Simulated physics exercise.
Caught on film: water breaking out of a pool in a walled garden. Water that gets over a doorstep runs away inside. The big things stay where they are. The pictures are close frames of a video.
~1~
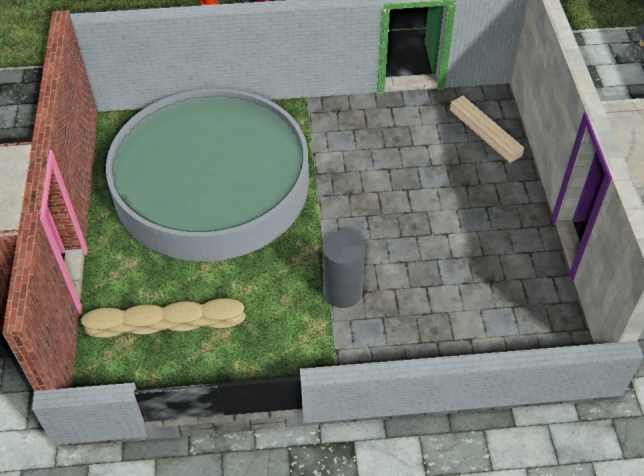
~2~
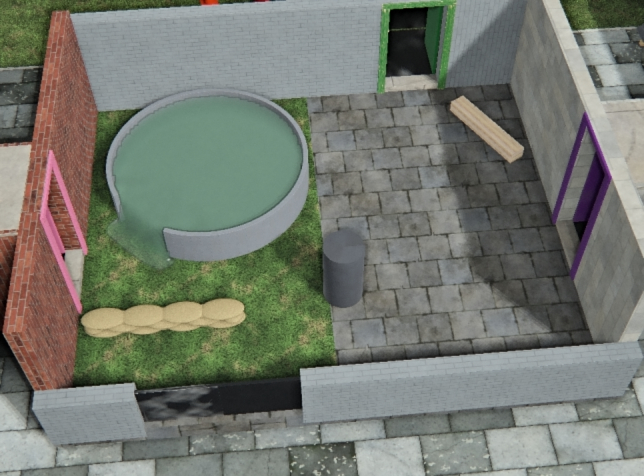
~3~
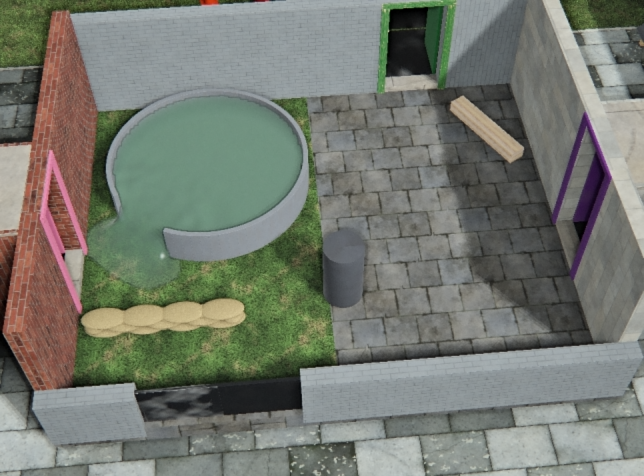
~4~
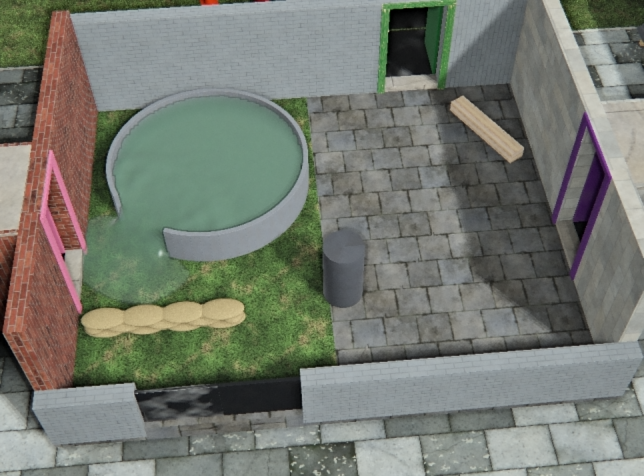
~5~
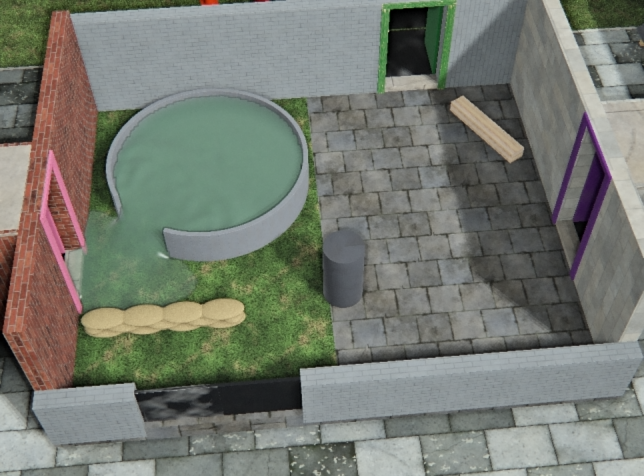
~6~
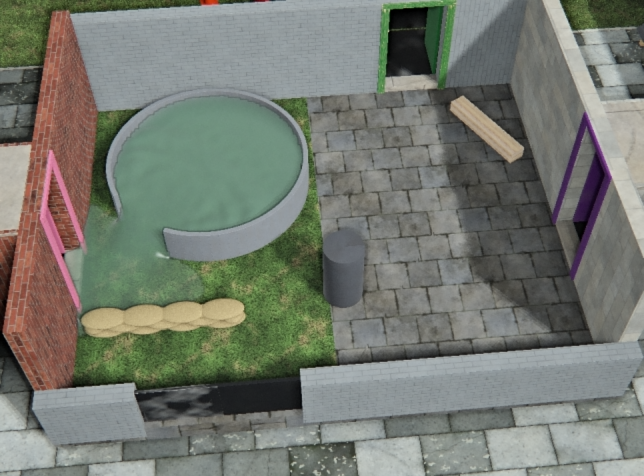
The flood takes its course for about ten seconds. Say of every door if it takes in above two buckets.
In the end: The green door admits no more than that; the purple door admits no more than that; the pink door lets in a lot.
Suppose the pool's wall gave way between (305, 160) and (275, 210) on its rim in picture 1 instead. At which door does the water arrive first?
First comes the purple door.
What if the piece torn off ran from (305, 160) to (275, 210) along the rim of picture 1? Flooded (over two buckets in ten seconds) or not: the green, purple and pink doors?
One by one: The green door holds; the purple door passes that mark; the pink door holds.
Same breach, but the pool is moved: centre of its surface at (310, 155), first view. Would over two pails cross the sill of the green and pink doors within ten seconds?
Then: The green door is under, the pink door passes that mark.
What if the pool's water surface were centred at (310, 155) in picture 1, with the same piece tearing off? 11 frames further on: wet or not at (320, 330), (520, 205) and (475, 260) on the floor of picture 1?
As listed: Under water, not flooded, no water.
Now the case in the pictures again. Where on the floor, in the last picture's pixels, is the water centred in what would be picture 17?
Near (190, 211).
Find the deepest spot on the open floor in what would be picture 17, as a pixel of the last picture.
Around (93, 320).
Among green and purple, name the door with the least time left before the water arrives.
That is the purple-painted one.
A moment on, water covers 10 % of the floor; the green door not reached, the purple door not reached, the pink door over two buckets in.
Next, water covers 20 % of the floor; the green door not reached, the purple door not reached, the pink door far over two buckets in.
Then, water covers 35 % of the floor; the green door not reached, the purple door not reached, the pink door far over two buckets in.
Later, water covers 70 % of the floor; the green door not reached, the purple door not reached, the pink door far over two buckets in.
In the end, water covers 95 % of the floor; the green door wet at the sill, nothing in, the purple door wet at the sill, nothing in, the pink door far over two buckets in.
